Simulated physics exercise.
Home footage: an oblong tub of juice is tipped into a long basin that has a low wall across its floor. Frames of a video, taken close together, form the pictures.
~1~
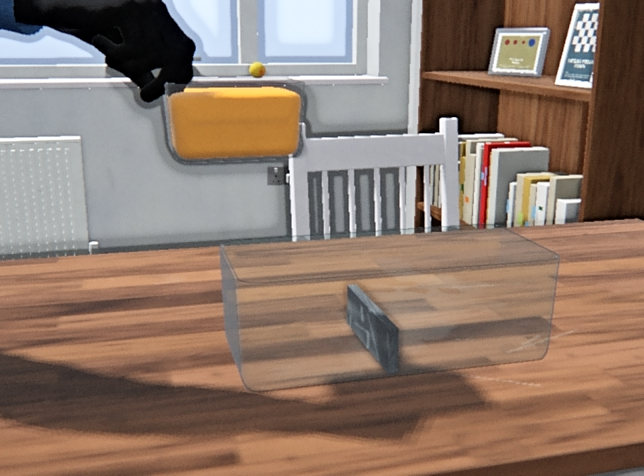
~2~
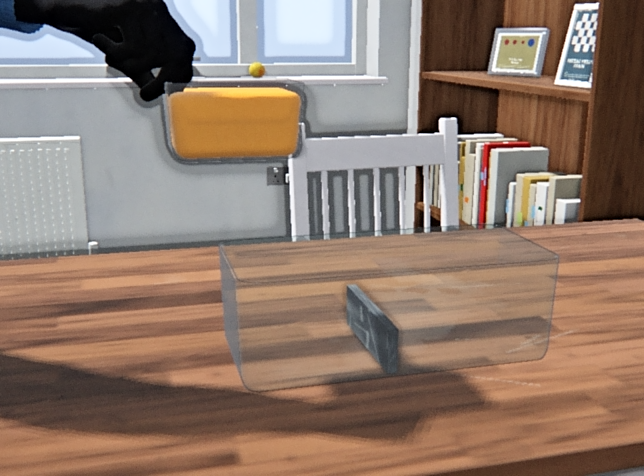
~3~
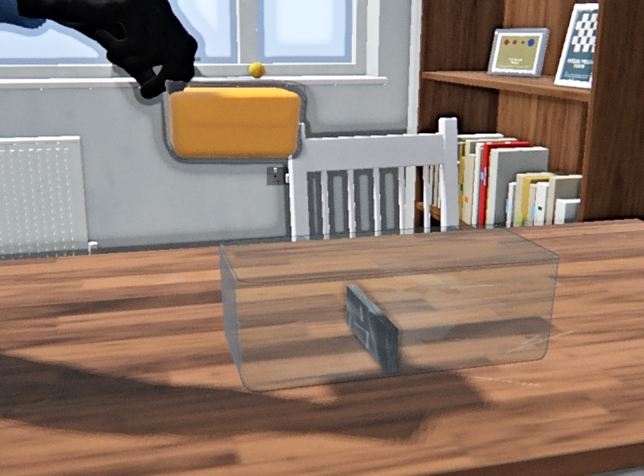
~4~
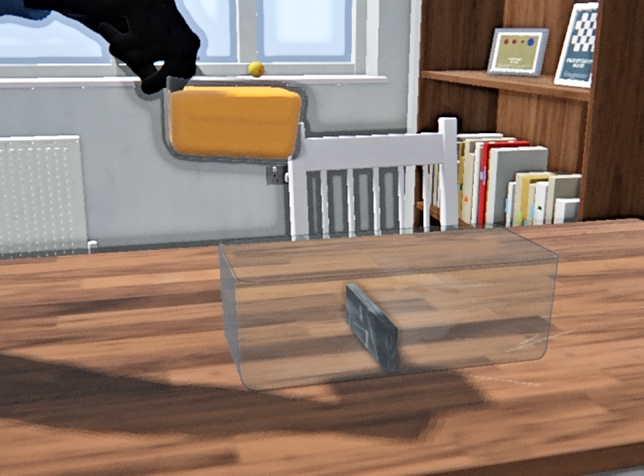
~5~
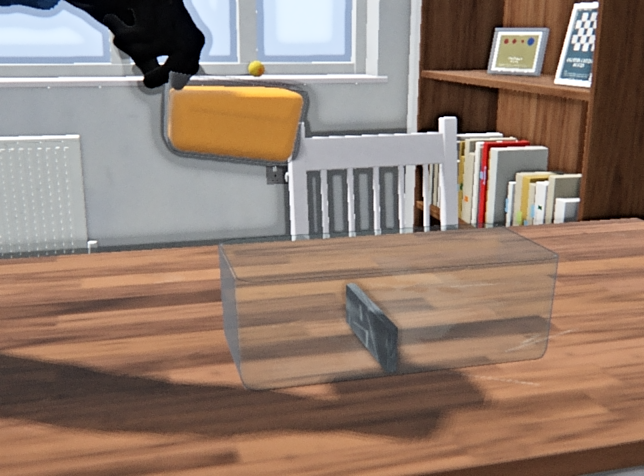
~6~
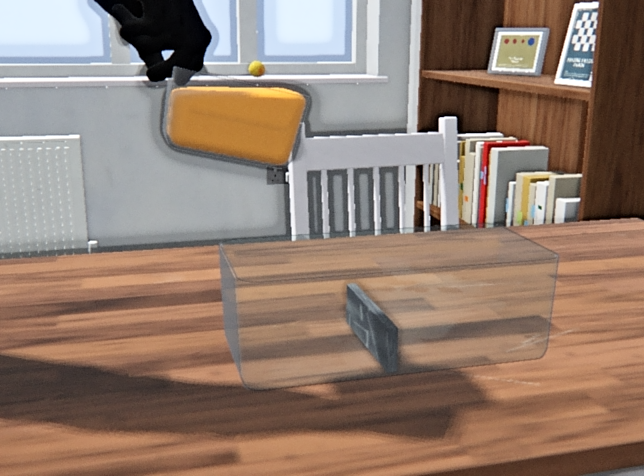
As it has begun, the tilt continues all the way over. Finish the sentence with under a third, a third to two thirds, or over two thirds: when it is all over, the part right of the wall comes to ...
When it is all over, the part right of the wall comes to a third to two thirds.
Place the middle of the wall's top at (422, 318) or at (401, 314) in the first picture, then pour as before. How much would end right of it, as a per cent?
About 15 per cent on the first try, and 5 per cent on the second.
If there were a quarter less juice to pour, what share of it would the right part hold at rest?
Best guess: Around 15 %.
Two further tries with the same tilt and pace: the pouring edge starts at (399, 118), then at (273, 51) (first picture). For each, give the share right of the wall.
In turn 100 % and 15 %.
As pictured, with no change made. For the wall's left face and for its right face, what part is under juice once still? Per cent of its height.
30 per cent left, 20 per cent right.
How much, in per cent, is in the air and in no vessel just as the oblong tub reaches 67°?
Estimate: Some 35 per cent.
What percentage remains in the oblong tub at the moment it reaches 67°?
Amount still in: Approx. 45 %.
A moment on, the oblong tub is tipped part way and 43 per cent is still to pour, 10 is left of the wall and 13 right of it.
Next, the oblong tub is tipped right over and 6 per cent is still to pour, 41 is left of the wall and 45 right of it.
Then the oblong tub is tipped right over and 0 per cent is still to pour, 53 is left of the wall and 46 right of it.
Later the oblong tub is tipped right over and 0 per cent is still to pour, 53 is left of the wall and 46 right of it.
Finally, 53 per cent lies left of the wall, 46 right of it and 1 outside.
